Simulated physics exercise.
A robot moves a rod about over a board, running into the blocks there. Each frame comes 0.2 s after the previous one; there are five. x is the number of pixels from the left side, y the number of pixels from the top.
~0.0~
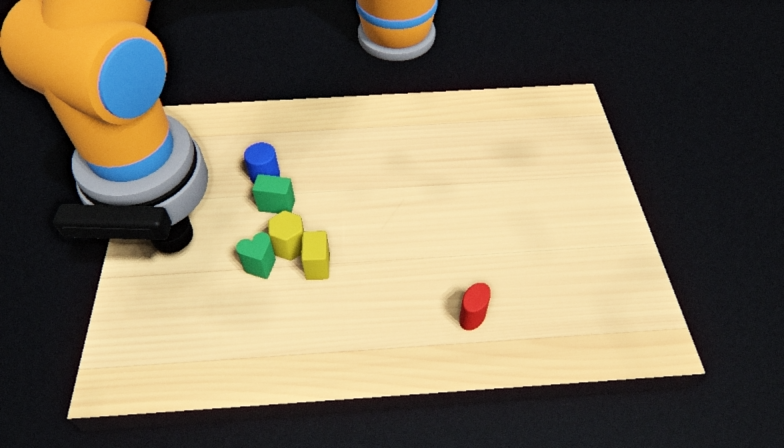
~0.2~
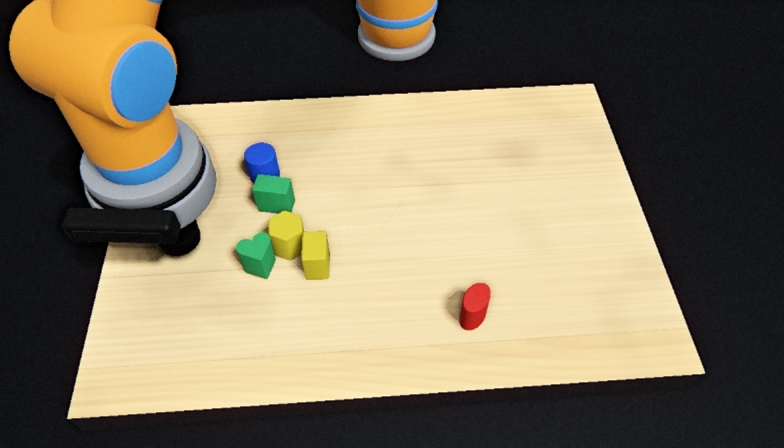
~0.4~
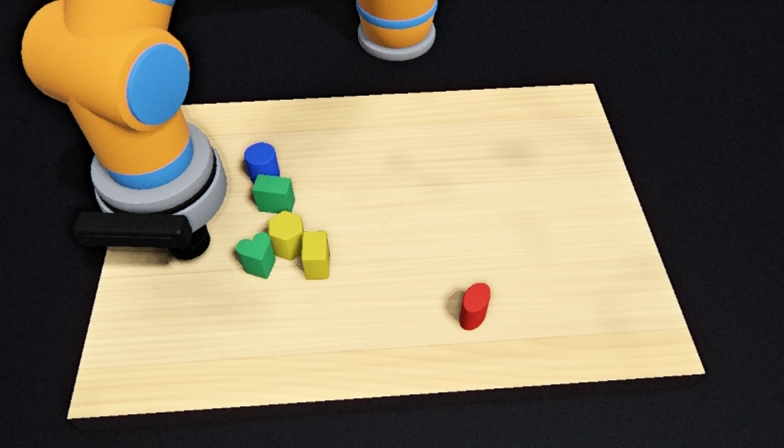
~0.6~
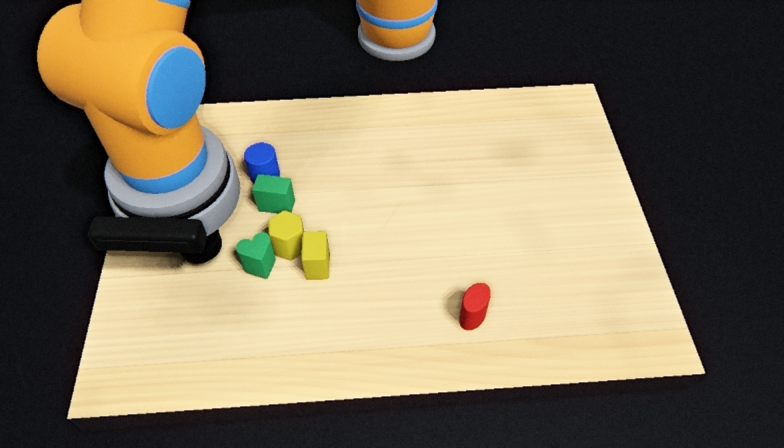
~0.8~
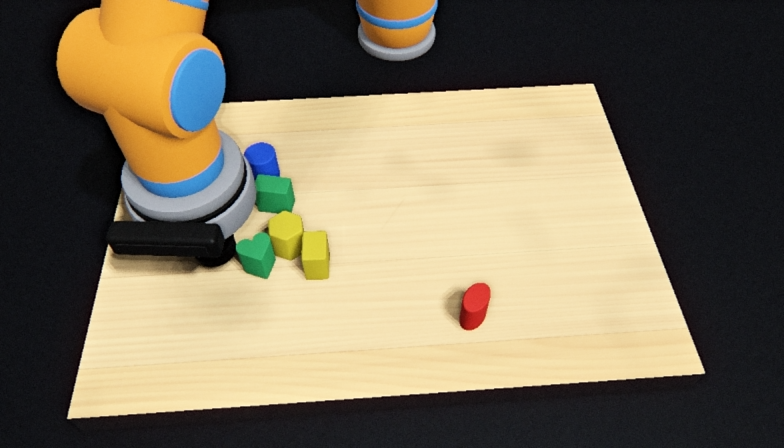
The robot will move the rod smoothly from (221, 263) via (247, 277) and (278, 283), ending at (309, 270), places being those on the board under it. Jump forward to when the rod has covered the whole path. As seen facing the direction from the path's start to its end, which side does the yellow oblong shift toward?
Off to the left side.
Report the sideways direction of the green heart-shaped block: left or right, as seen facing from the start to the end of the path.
Sideways, to the left.
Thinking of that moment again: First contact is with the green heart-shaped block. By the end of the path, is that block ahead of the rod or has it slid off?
Still in front.
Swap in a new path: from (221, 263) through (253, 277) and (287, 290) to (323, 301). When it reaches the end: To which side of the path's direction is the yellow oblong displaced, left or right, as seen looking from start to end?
Out to the left.
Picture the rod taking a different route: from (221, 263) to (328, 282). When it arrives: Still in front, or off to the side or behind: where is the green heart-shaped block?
The green heart-shaped block is leading.
On the path given first. One third of the way, rod (243, 265); green heart-shaped block (277, 251), turned 55° anticlockwise; yellow hexagon (289, 223).
Two thirds of the way, rod (275, 271); green heart-shaped block (302, 247), turned 100° anticlockwise; yellow hexagon (292, 222), turned 20° anticlockwise; yellow oblong (331, 240), turned 15° clockwise.
At the end, rod (307, 258); green heart-shaped block (333, 234), turned 95° anticlockwise; green oblong still; yellow hexagon (295, 220), turned 40° anticlockwise; yellow oblong (359, 234), turned 15° clockwise.
